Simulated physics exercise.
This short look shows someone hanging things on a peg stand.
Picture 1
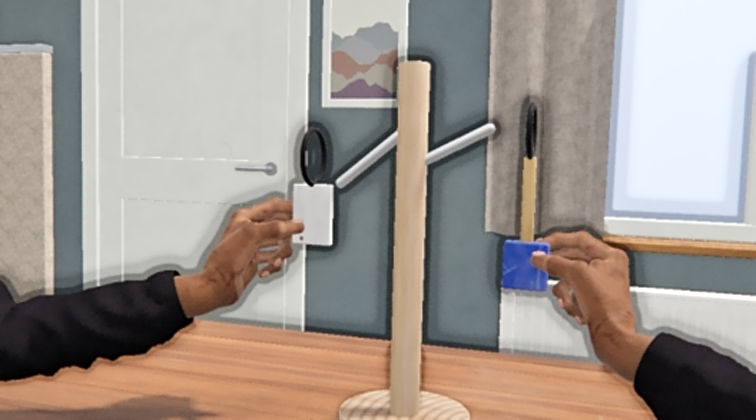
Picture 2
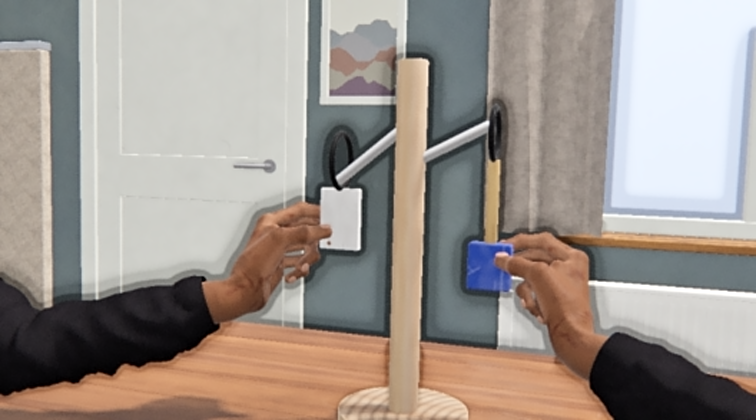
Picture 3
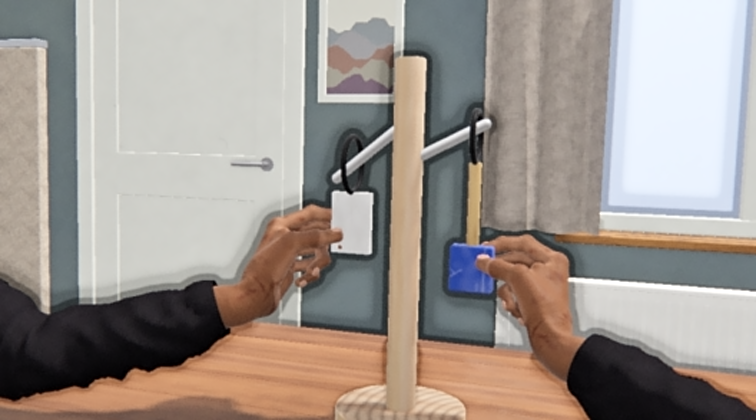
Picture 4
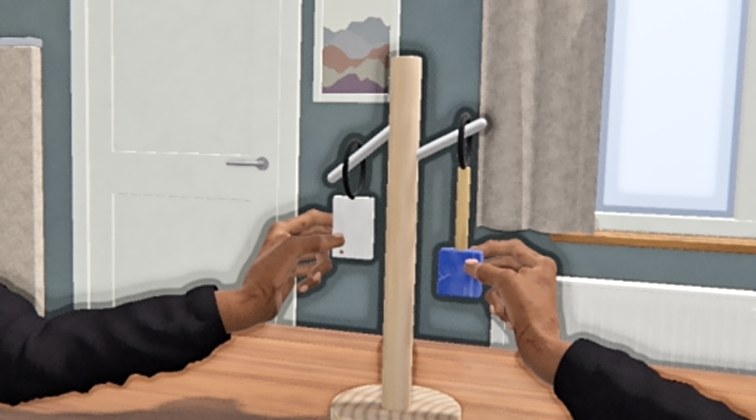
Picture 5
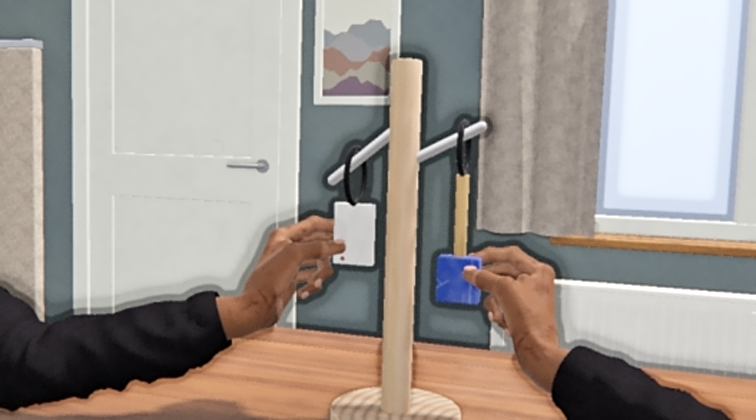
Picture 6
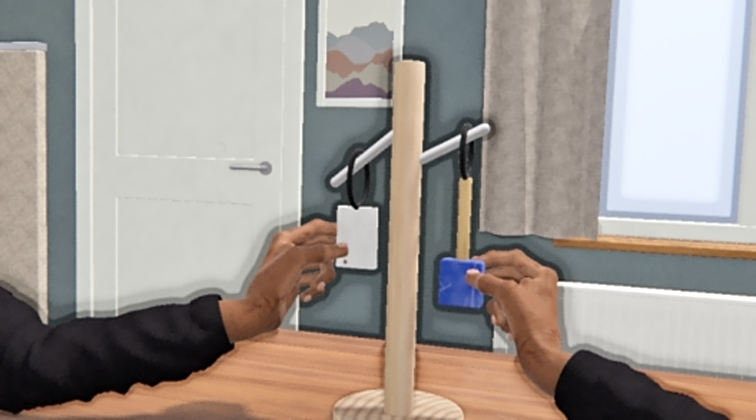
Two hands move a white tag and a blue brush, each with a black loop, inward toward a wooden peg stand, slipping the loops over its slanted pegs; the hands then keep hold with only slight movement.
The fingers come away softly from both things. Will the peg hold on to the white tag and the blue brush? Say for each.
Result: The white tag comes off; the blue brush stays up.
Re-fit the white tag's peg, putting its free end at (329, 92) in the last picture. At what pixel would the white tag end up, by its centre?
It settles around (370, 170).
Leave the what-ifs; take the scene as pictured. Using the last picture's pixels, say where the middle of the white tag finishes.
Somewhere around pixel (259, 384).
Then, 0.24 s past the last view, white tag leaning 23° off how it started near (332, 257); blue brush at rest near (465, 216).
Then, 0.40 s past the last view, white tag in the air near (275, 370); blue brush at rest near (465, 216).
Finally, the white tag slips down, near (259, 384); the blue brush hangs there, near (465, 216).
